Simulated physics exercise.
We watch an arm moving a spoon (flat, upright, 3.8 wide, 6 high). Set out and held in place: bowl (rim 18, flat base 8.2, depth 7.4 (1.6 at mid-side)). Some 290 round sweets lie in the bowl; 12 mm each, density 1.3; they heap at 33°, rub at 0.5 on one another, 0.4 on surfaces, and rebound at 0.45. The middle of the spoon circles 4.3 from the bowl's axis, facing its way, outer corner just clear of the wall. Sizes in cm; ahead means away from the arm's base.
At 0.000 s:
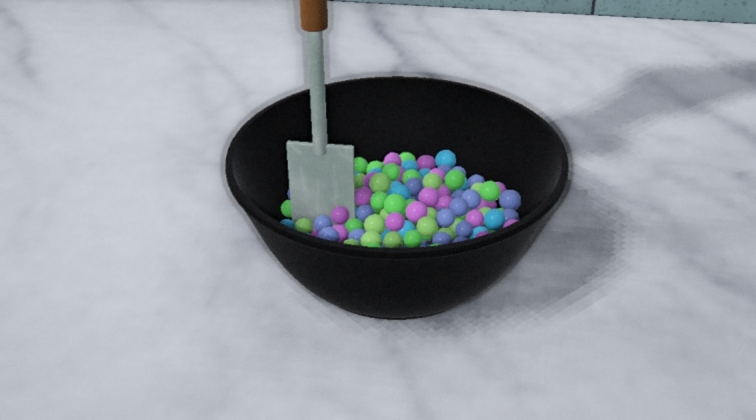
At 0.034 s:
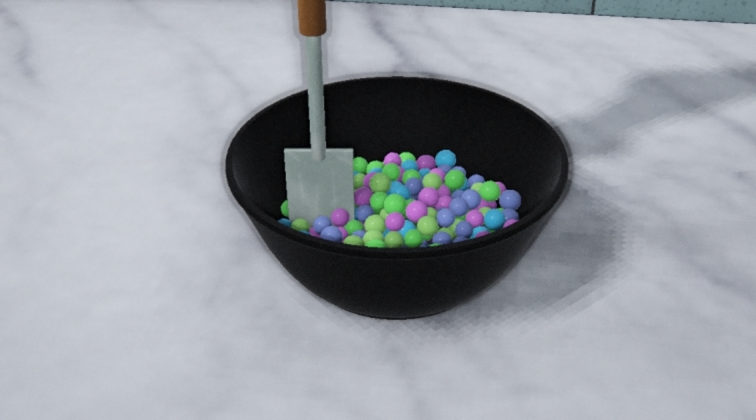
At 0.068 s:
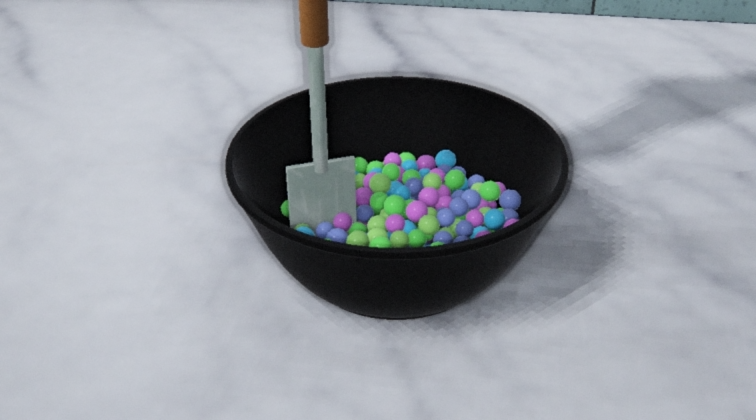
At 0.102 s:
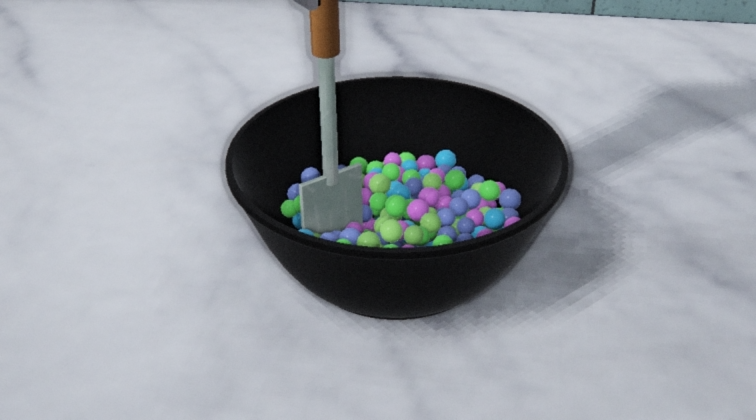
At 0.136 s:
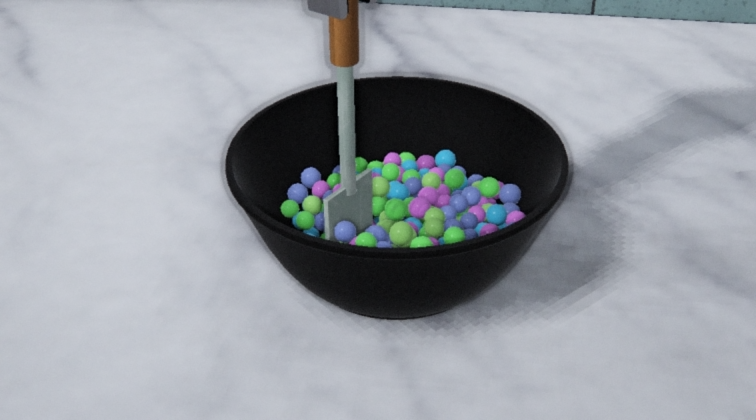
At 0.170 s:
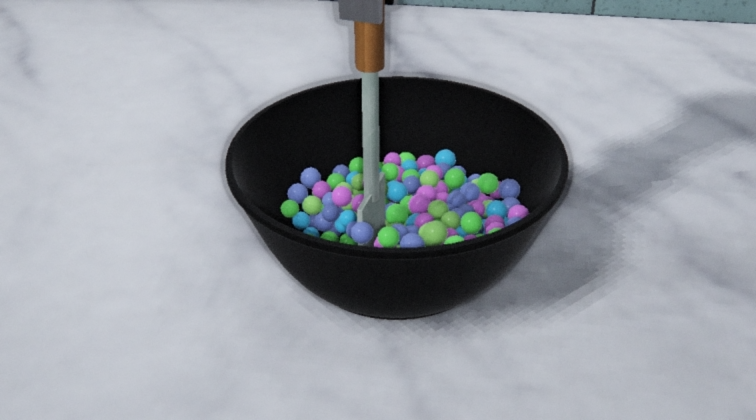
A robot arm held a wooden-handled metal spatula upright in a black bowl of colorful little balls, then swept it slowly rightward along the near side, turning the blade edge-on and nudging the balls.
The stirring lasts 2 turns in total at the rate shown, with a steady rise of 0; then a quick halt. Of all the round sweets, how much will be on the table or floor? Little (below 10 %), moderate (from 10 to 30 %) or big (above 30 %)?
Share on the table or floor: Little (below 10 %).
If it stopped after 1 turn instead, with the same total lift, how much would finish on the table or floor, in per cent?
It would be near 0 per cent.
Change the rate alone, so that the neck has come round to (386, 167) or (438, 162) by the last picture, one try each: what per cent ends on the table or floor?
Some 10 and 20 per cent.
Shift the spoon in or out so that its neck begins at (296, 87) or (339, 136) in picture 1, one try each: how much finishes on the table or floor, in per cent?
Some 5 and 0 per cent.
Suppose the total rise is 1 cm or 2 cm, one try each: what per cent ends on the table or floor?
Some 5 and 5 per cent.
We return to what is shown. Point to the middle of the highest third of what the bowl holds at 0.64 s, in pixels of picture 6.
Near (298, 186).
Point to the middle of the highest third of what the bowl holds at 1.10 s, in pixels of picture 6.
At about (442, 140).
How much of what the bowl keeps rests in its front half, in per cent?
About 65 per cent.
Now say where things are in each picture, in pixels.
The first picture shows spoon neck at (319, 121), 0° round; upper third of the load around (410, 208), from x 285 to 515, top at y 160; 294 in the bowl.
The second picture shows spoon neck at (317, 126), 8° round; upper third of the load around (408, 211), from x 285 to 515, top at y 160.
The third picture shows spoon neck at (320, 138), 26° round; upper third of the load around (397, 218), from x 280 to 515, top at y 160.
The fourth picture shows spoon neck at (330, 150), 44° round; upper third of the load around (396, 231), from x 290 to 515, top at y 160.
The fifth picture shows spoon neck at (348, 159), 63° round; upper third of the load around (411, 232), from x 290 to 515, top at y 160.
The sixth picture shows spoon neck at (371, 166), 81° round; upper third of the load around (428, 233), from x 290 to 520, top at y 160; 294 in the bowl.
By 0.64 s, 332° round, highest piece 8 above the table; 289 in the bowl, 3 on the table or floor, 2 in flight or on the tool.
By 1.10 s, 224° round, highest piece 9 above the table; 281 in the bowl, 9 on the table or floor, 4 in flight or on the tool.
By 1.53 s, 0° round, highest piece 8 above the table; 280 in the bowl, 14 on the table or floor.
By 2.23 s, 0° round, highest piece 7 above the table; 280 in the bowl, 14 on the table or floor.
Final count, 280 in the bowl, 14 on the table or floor. That is 5 % on the table or floor.
